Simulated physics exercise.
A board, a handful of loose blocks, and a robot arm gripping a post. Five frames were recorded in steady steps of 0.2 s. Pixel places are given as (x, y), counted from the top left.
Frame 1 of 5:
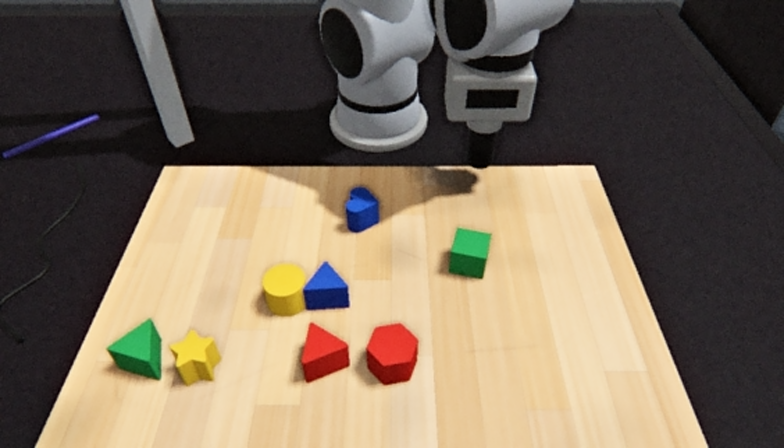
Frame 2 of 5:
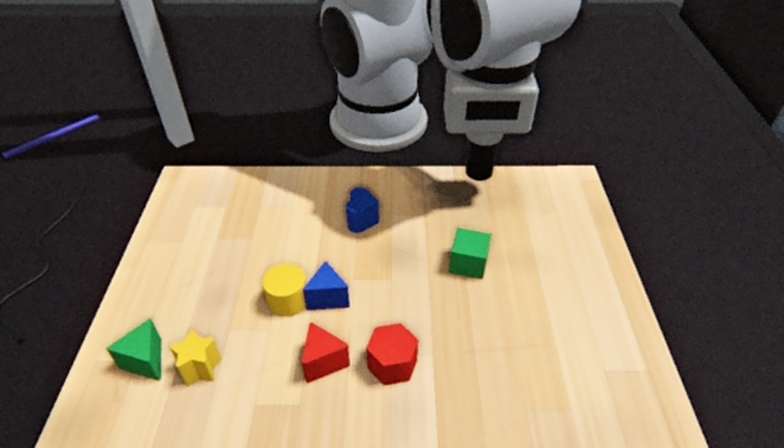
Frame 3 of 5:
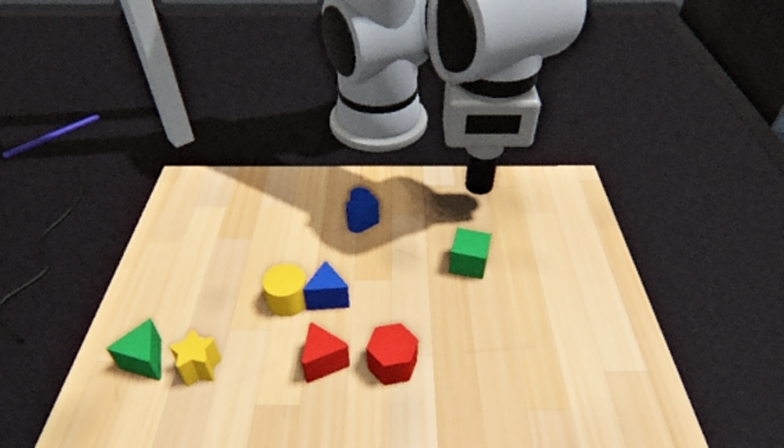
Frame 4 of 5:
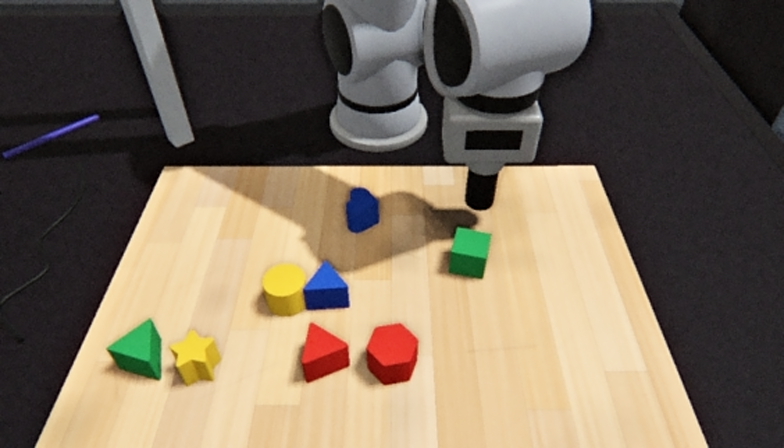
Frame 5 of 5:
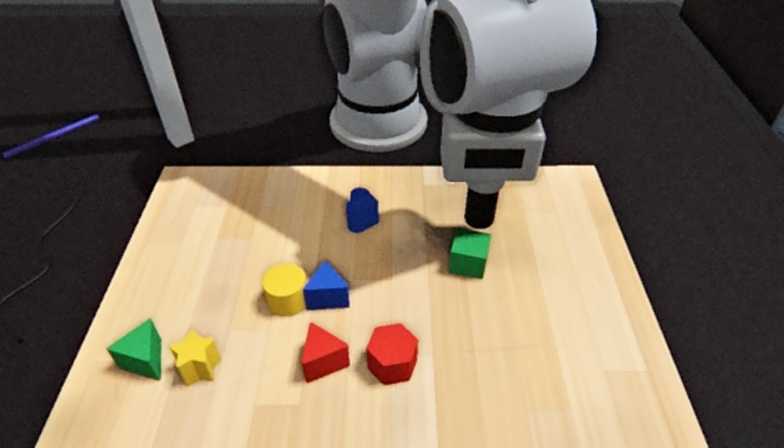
A robot arm holding a short black post moved it slowly down from the board's far edge until it was right by the green block, while all the colored blocks on the wooden board stayed still.
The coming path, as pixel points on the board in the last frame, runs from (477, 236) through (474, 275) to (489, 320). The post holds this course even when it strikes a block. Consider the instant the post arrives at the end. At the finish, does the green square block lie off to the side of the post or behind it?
Answer: Yes.
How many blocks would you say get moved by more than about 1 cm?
One moves.
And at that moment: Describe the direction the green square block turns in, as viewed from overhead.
The twist is clockwise.
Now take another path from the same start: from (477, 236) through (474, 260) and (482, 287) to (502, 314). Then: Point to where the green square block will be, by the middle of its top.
It is going to be at (462, 290).
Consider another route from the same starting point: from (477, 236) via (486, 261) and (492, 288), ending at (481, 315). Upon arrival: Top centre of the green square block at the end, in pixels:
The spot you're after is about (453, 276) in the image.
On the path given first. One third of the way, post (475, 246); green square block (465, 264).
Two thirds of the way, post (480, 274); green square block (460, 290), turned 35° clockwise.
At the end, post (493, 305); green square block (456, 301), turned 60° clockwise.
